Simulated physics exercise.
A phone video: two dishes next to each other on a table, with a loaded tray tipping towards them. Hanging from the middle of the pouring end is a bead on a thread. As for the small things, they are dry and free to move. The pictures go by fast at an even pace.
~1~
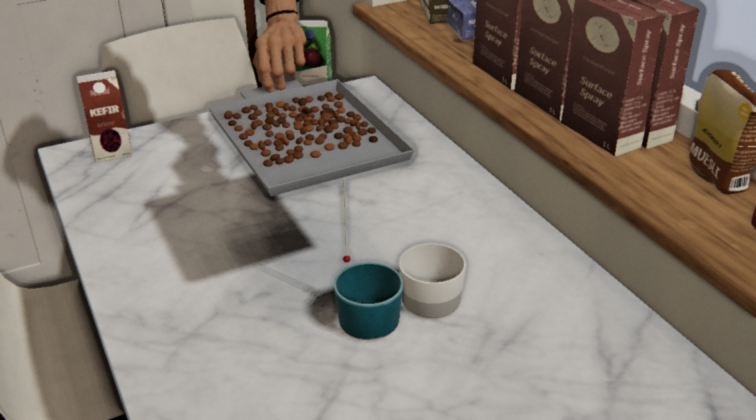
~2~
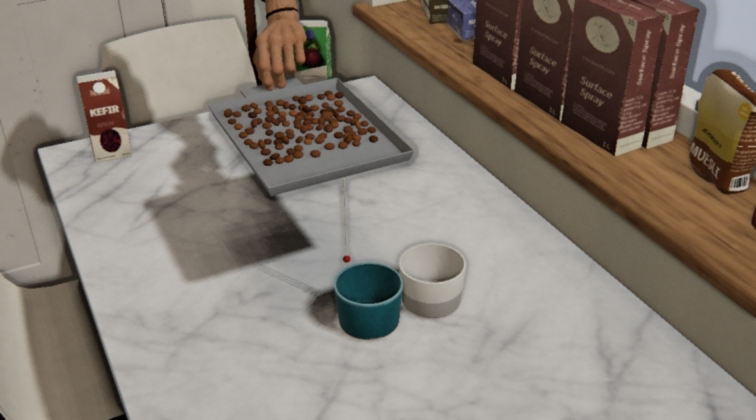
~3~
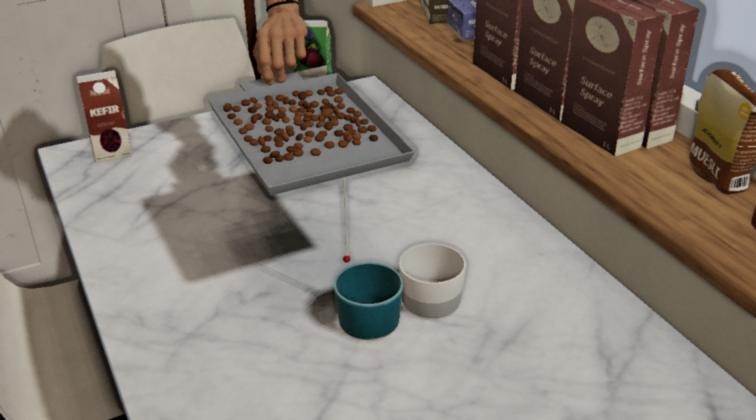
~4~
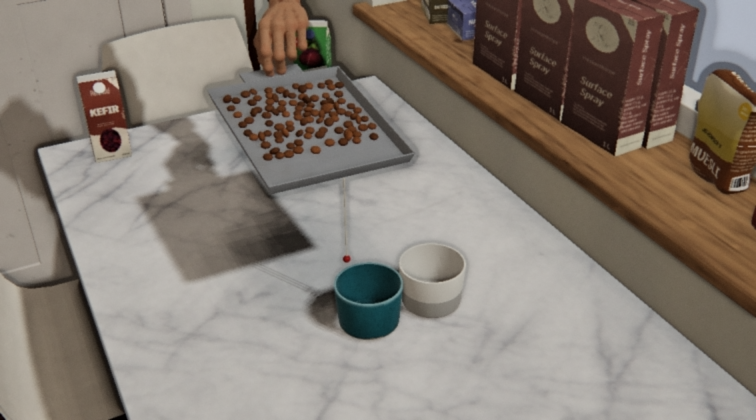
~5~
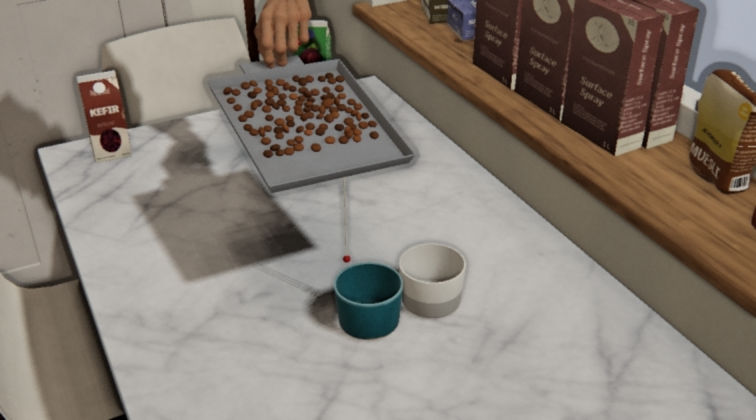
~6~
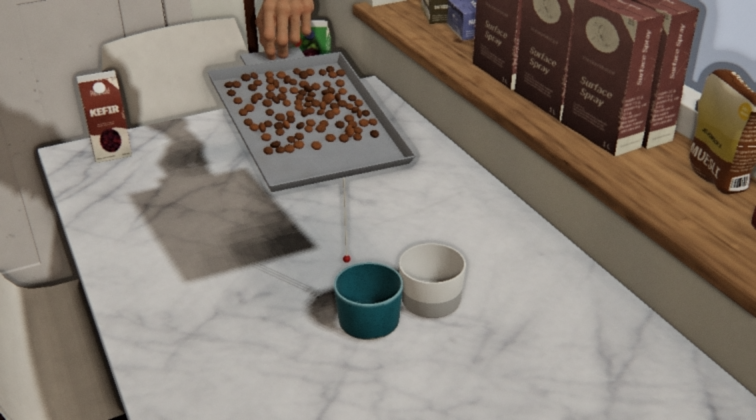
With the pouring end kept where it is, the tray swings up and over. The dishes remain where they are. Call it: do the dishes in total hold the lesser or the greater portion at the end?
In total they hold the greater portion.
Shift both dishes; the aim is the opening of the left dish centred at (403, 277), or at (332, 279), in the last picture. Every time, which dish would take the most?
Try 1: The dish at left; try 2: The dish at right.
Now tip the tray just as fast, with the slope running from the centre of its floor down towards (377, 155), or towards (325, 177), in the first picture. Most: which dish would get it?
Rightward dish on the first try, Leftward dish on the second.
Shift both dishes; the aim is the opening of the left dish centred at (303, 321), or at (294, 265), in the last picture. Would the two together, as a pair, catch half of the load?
Short of half, then Short of half.
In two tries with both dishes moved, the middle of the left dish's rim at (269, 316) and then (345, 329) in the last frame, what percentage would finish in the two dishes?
10 %, then 0 %.
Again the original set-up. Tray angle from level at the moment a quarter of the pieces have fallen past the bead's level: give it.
About 70° of tilt.
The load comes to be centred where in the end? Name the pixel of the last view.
Roughly at (396, 307).
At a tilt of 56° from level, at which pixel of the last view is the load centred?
The middle of the load sits near (373, 159).
Shortly afterwards, tray tipped steeply; the bulk on the tray; only a few in the right dish; a little in the air.
Next, tray tipped right over; near a third on the tray; near a quarter in the left dish; near a quarter in the right dish; only a few outside both; near a quarter in the air.
Some moments later, tray tipped past a quarter turn; near a third in the left dish; near half in the right dish; a little outside both.
In the end, tray tipped past a quarter turn; near a third in the left dish; near half in the right dish; a little outside both.
